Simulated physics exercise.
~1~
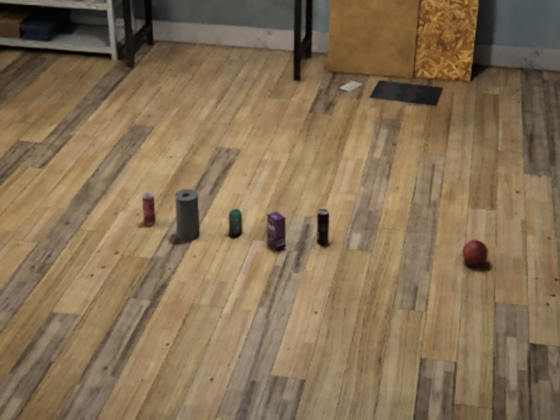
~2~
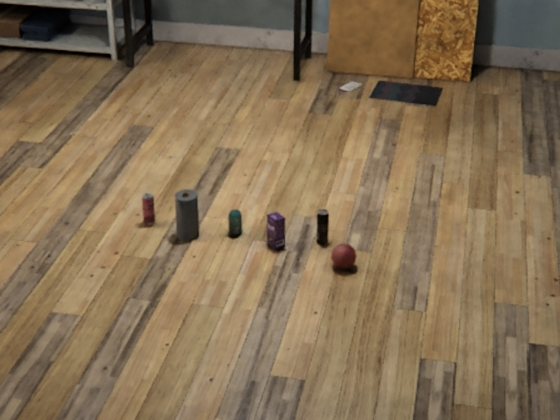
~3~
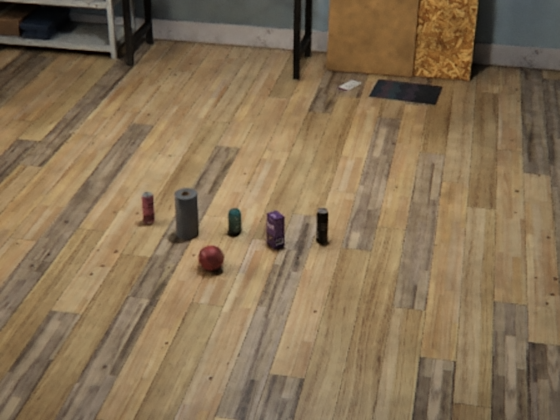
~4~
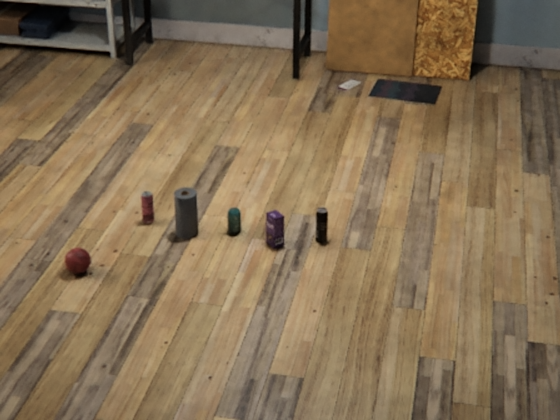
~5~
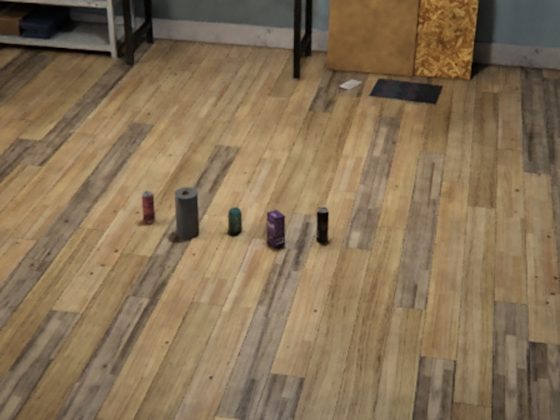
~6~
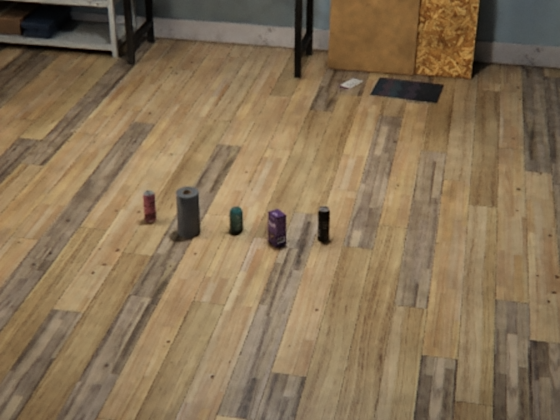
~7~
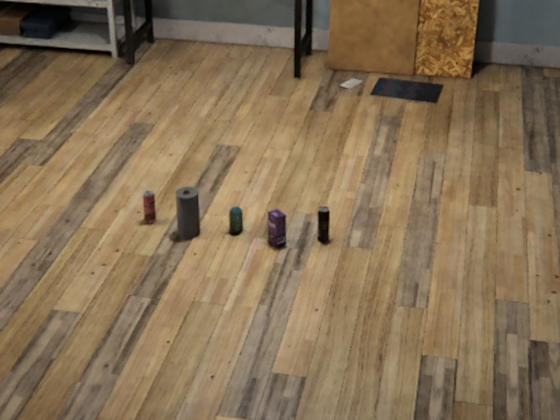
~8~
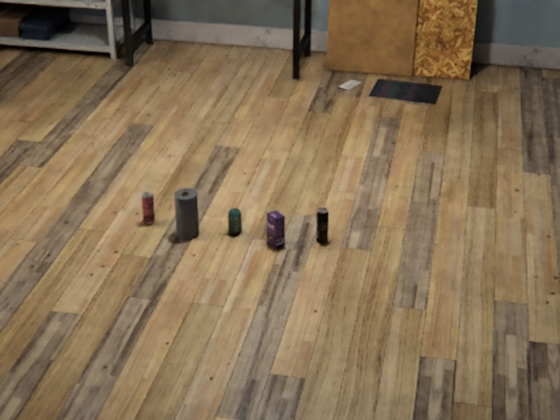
A red ball rolled from right to left across the wooden floor, passing in front of a row of five small household items, and went out of view on the left, leaving the cans, grey roll and purple carton all standing where they were.
